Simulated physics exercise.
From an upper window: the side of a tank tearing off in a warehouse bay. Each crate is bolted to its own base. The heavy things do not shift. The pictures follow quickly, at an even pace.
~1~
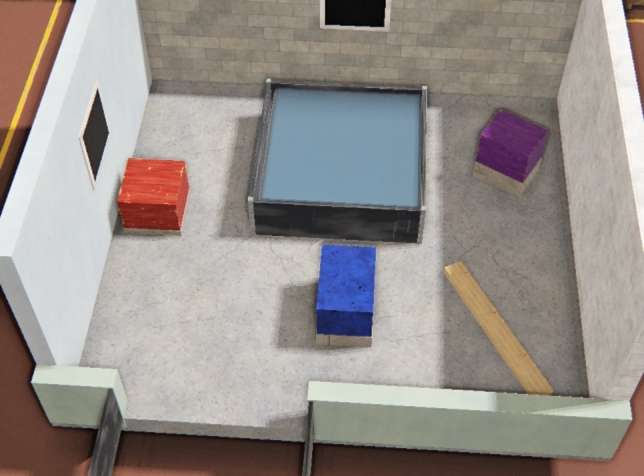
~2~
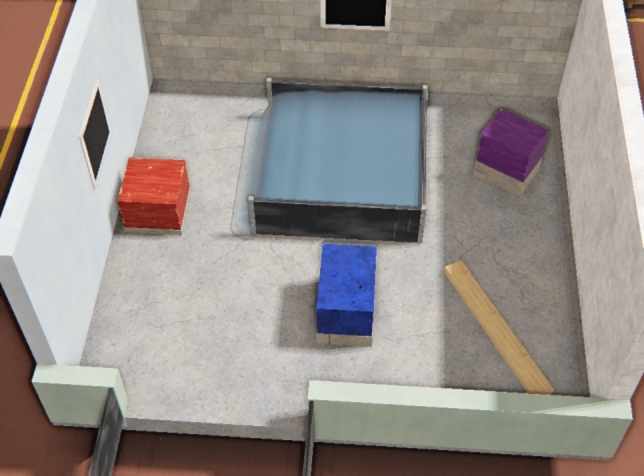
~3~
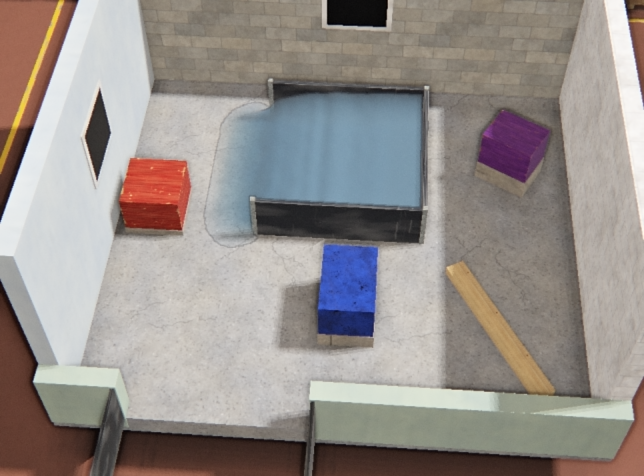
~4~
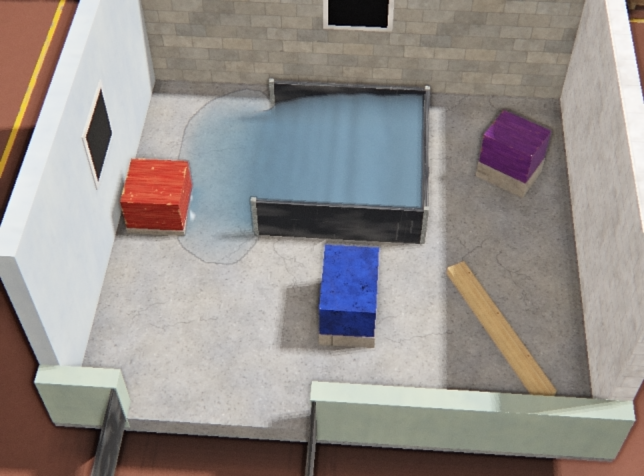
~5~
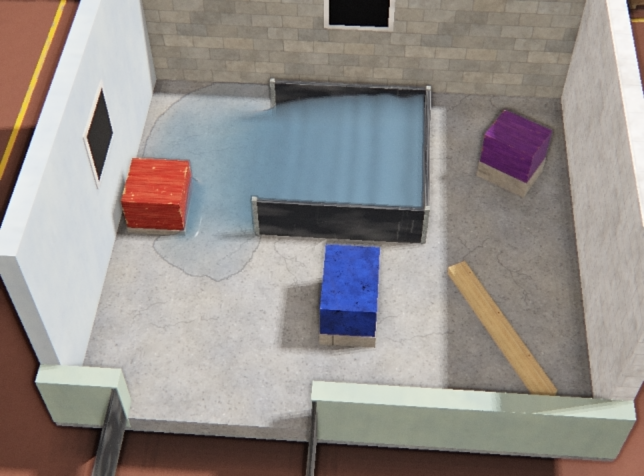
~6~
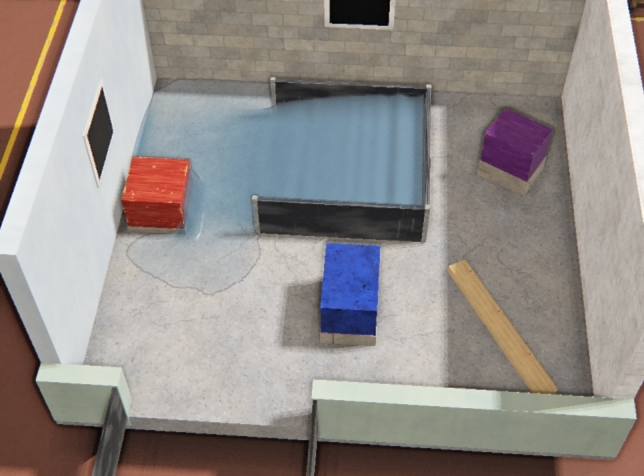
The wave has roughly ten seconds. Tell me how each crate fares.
One by one: The red crate is wetted; the purple crate escapes dry; the blue crate escapes dry.
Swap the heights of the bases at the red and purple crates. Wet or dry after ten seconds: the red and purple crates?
One by one: Red takes water, purple is topped.
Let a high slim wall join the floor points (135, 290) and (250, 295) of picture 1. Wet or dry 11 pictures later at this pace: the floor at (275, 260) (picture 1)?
Verdict: Covered.
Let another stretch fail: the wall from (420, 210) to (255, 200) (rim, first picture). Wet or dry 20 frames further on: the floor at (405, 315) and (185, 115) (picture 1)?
One after the other: Awash, free of water.
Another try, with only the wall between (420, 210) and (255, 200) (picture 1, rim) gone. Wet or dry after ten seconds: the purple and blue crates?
Then: The purple crate is safe, the blue crate ends up wet.
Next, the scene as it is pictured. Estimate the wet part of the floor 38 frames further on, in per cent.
Roughly 80 per cent.
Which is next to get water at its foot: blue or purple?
The blue crate.
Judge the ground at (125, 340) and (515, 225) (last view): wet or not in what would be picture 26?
In turn: Flooded, free of water.
A moment on, water covers 25 % of the floor; the red crate water round its plinth, the purple crate not reached, the blue crate not reached.
Next, water covers 40 % of the floor; the red crate water round its plinth, the purple crate not reached, the blue crate not reached.
Then, water covers 55 % of the floor; the red crate water round its plinth, the purple crate not reached, the blue crate water round its plinth.
Later, water covers 80 % of the floor; the red crate water round its plinth, the purple crate water round its plinth, the blue crate water round its plinth.
In the end, water covers 100 % of the floor; the red crate was topped, the purple crate stayed above the water, the blue crate stayed above the water.
